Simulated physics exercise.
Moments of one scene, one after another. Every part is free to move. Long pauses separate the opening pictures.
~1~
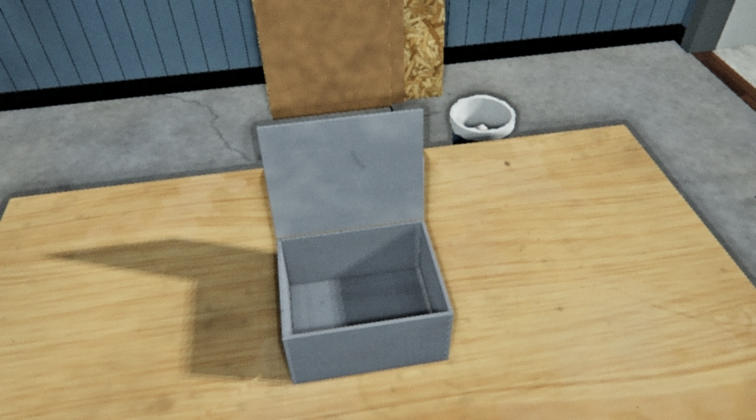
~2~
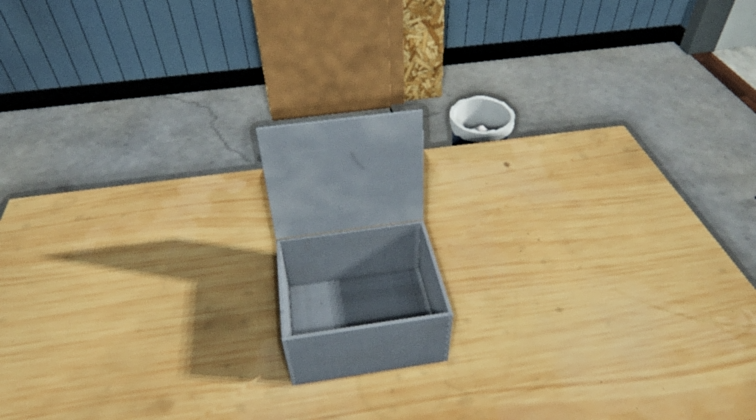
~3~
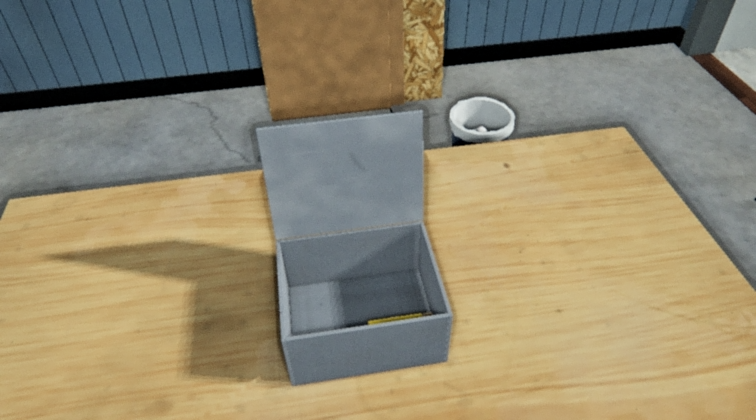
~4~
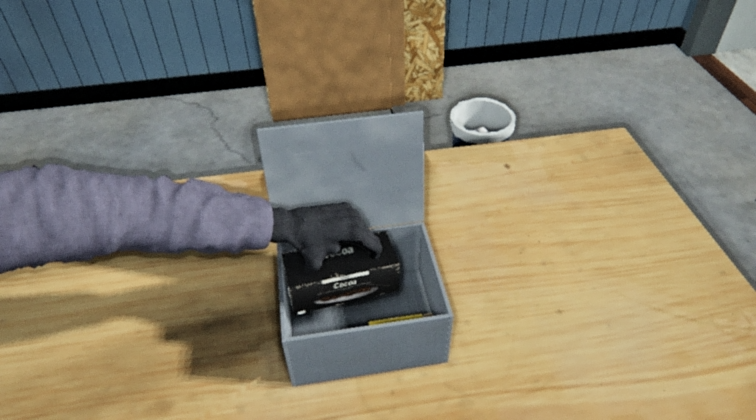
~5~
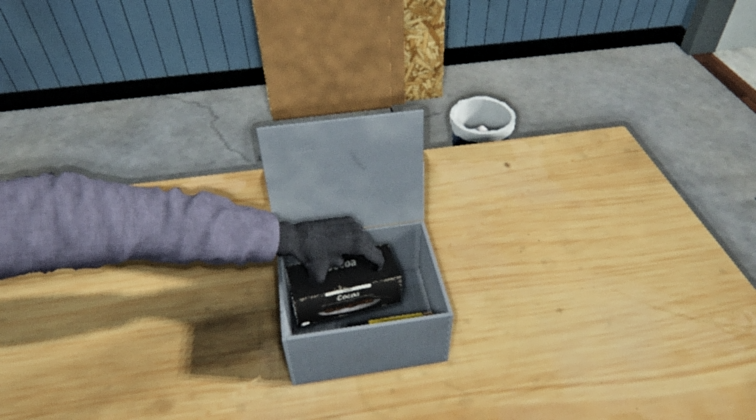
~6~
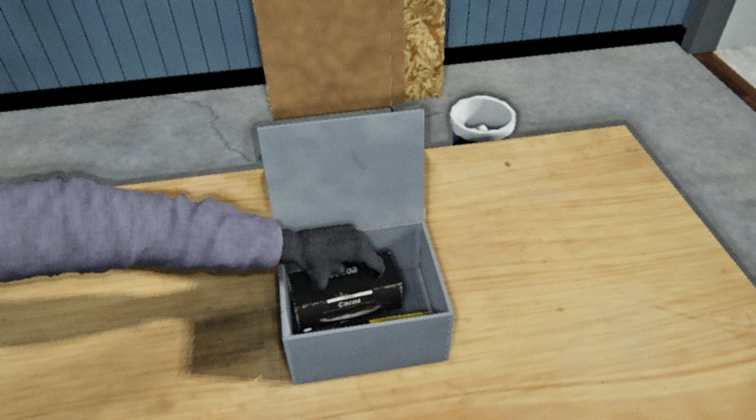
A gloved hand reaches in from the left and lowers a black carton into the open gray box.
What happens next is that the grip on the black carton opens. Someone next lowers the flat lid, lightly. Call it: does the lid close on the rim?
My call is that it closes.
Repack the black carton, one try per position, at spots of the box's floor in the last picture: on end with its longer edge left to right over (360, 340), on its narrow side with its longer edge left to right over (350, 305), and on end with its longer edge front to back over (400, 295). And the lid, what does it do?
Open, Closed, Open.
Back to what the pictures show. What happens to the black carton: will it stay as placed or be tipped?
Well, the black carton stays just as set.
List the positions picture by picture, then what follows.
In the first frame, the last thing is not in view yet.
In the second frame, the last thing is not in view yet.
In the third frame, the last thing is not in view yet.
In the fourth frame, on its way; black carton (341, 272).
In the fifth frame, on its way; black carton (344, 284).
In the sixth frame, in place under the hand; black carton (345, 291).
Then, 1.10 s later than the last frame, lid starting down; black carton moved a little near (348, 306).
Then, 1.70 s later than the last frame, lid 52° above the rim; black carton moved a little near (348, 306).
Then, 2.10 s later than the last frame, lid 19° above the rim; black carton moved a little near (348, 306).
When it is over, lid shut; moved from the start, black carton; yellow shaker as before. End places, in pixels of the last picture, black carton near (348, 306).
